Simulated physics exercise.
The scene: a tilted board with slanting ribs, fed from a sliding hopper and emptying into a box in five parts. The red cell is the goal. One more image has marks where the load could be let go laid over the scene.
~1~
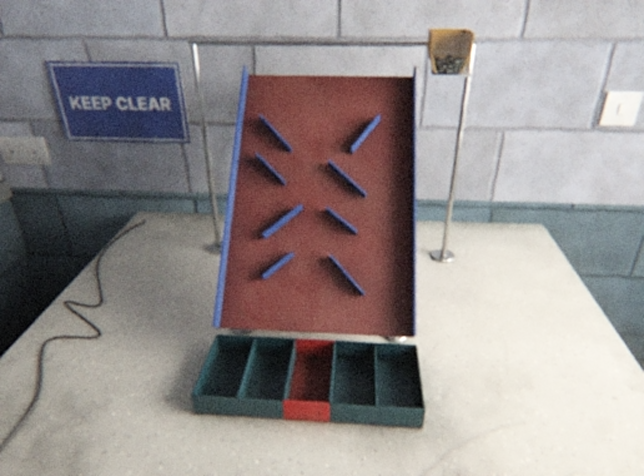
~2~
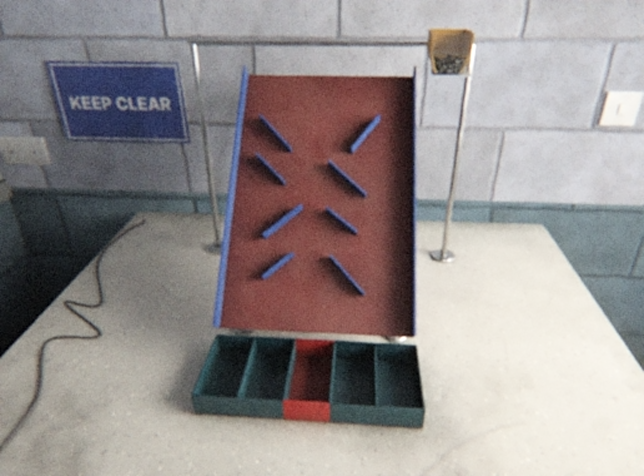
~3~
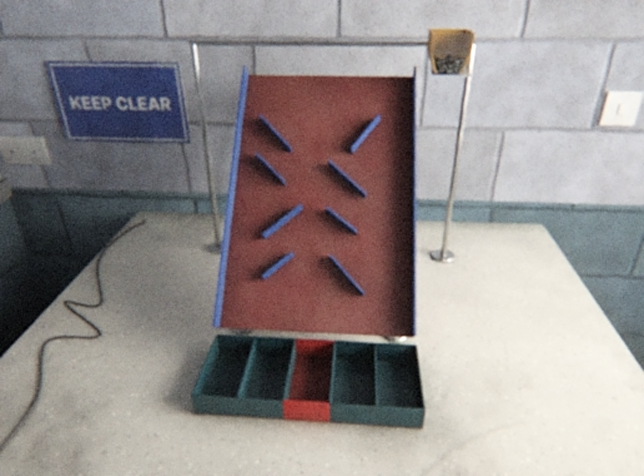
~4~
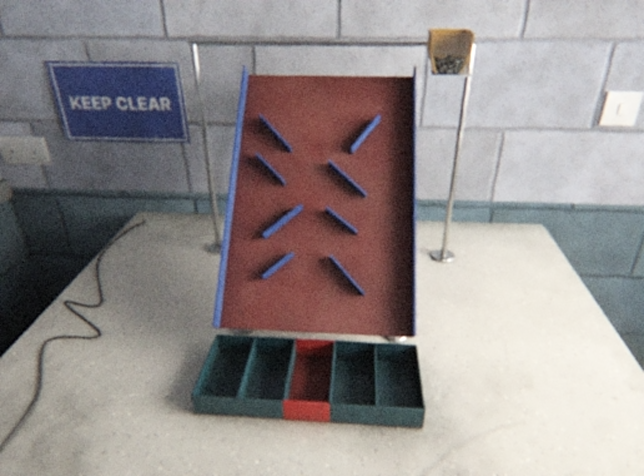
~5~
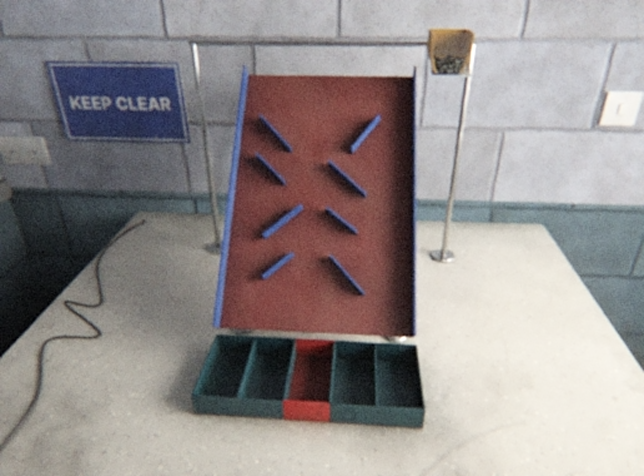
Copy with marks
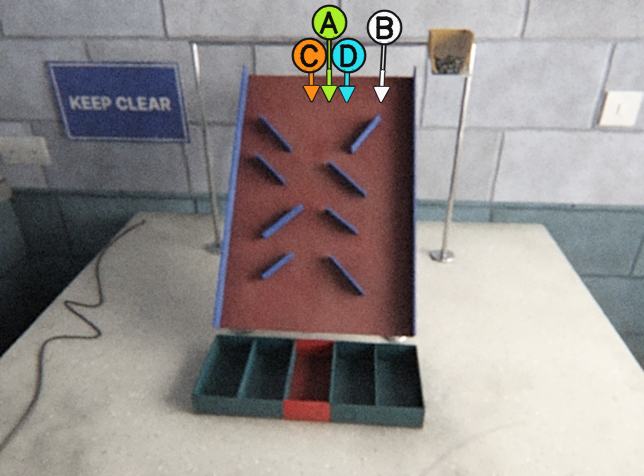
On a pale tabletop against a block wall with a keep clear sign, a tilted reddish board with slanting blue ribs stands behind a five-part box with a red middle cell, a small container above right; nothing visibly moves.
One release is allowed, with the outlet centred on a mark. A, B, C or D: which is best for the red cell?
Use mark C.
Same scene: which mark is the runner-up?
A it is.
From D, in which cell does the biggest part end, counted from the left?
The fifth.
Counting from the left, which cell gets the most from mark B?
The fifth.
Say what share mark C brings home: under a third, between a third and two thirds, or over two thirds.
It is between a third and two thirds.
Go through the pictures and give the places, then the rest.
The first picture shows hopper at (447, 65), black beans, door shut.
The second picture shows ribs (260, 114) to (290, 147), (351, 148) to (379, 115), (256, 153) to (284, 180).
The third picture shows ribs (329, 160) to (366, 193), (263, 235) to (301, 204), (326, 207) to (356, 231).
The fourth picture shows ribs (262, 276) to (293, 252), (330, 255) to (364, 293).
The fifth picture shows red cell at (307, 410), number 3 of 5 from the left.
On the marked copy, mark A meets the board at (329, 95); mark B meets the board at (381, 96); mark C meets the board at (311, 95); mark D meets the board at (346, 96).
With A, about a third in the red cell, about two thirds in other cells.
With B, a stray few in the red cell, nearly all in other cells, a small part outside the box.
With C, about half in the red cell, about a third in other cells, a small part outside the box.
With D, a small part in the red cell, most in other cells.
